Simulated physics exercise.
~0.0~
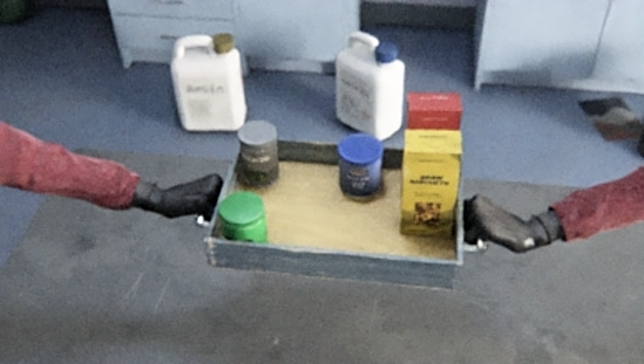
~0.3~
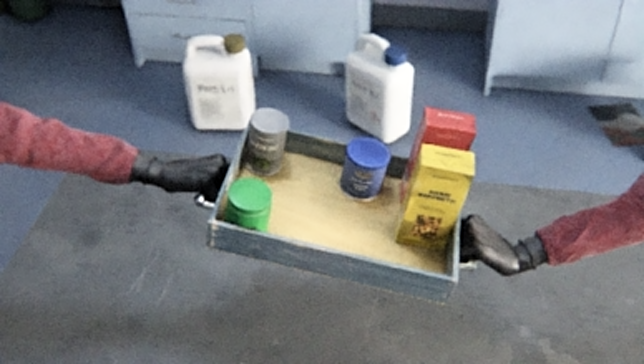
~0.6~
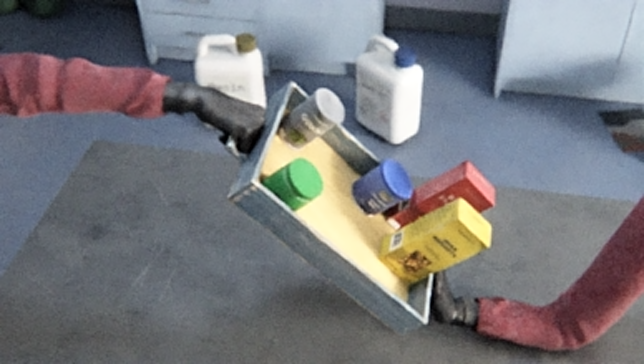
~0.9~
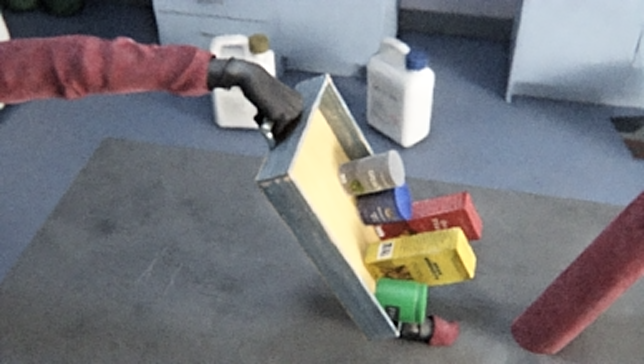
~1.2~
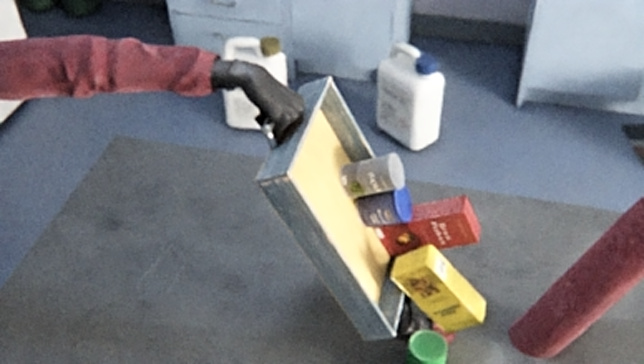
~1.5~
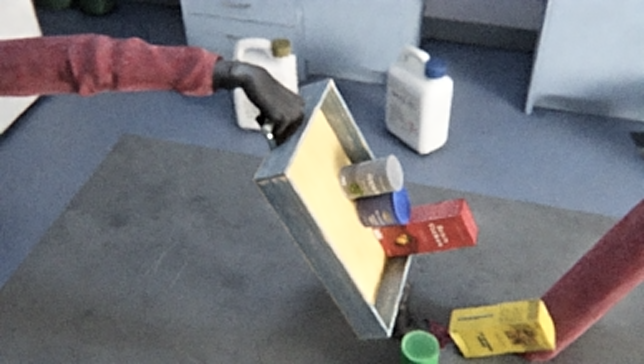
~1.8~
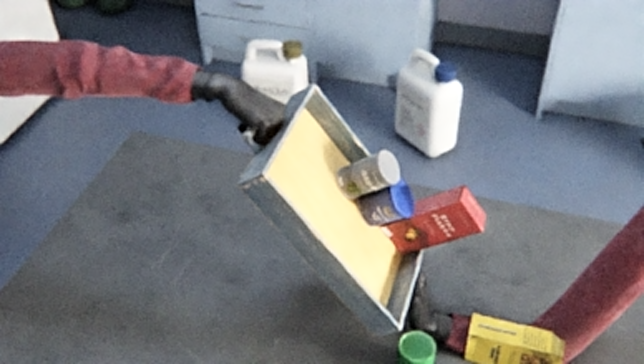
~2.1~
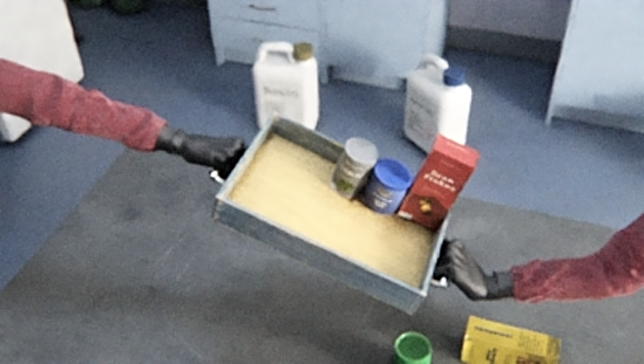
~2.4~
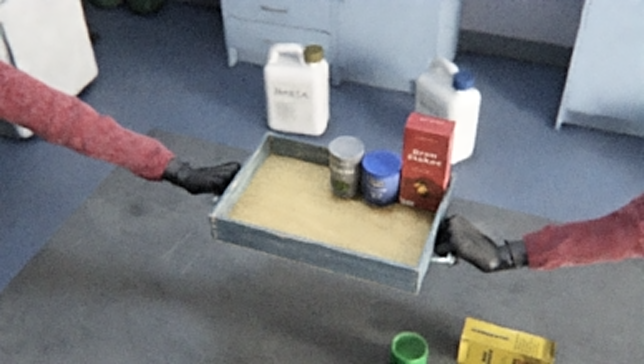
Two gloved hands tipped an open crate steeply down to the right, and the green jar and yellow carton slid out onto the dark surface before the crate was swung back level with the red packet, blue tin and grey tin still inside.
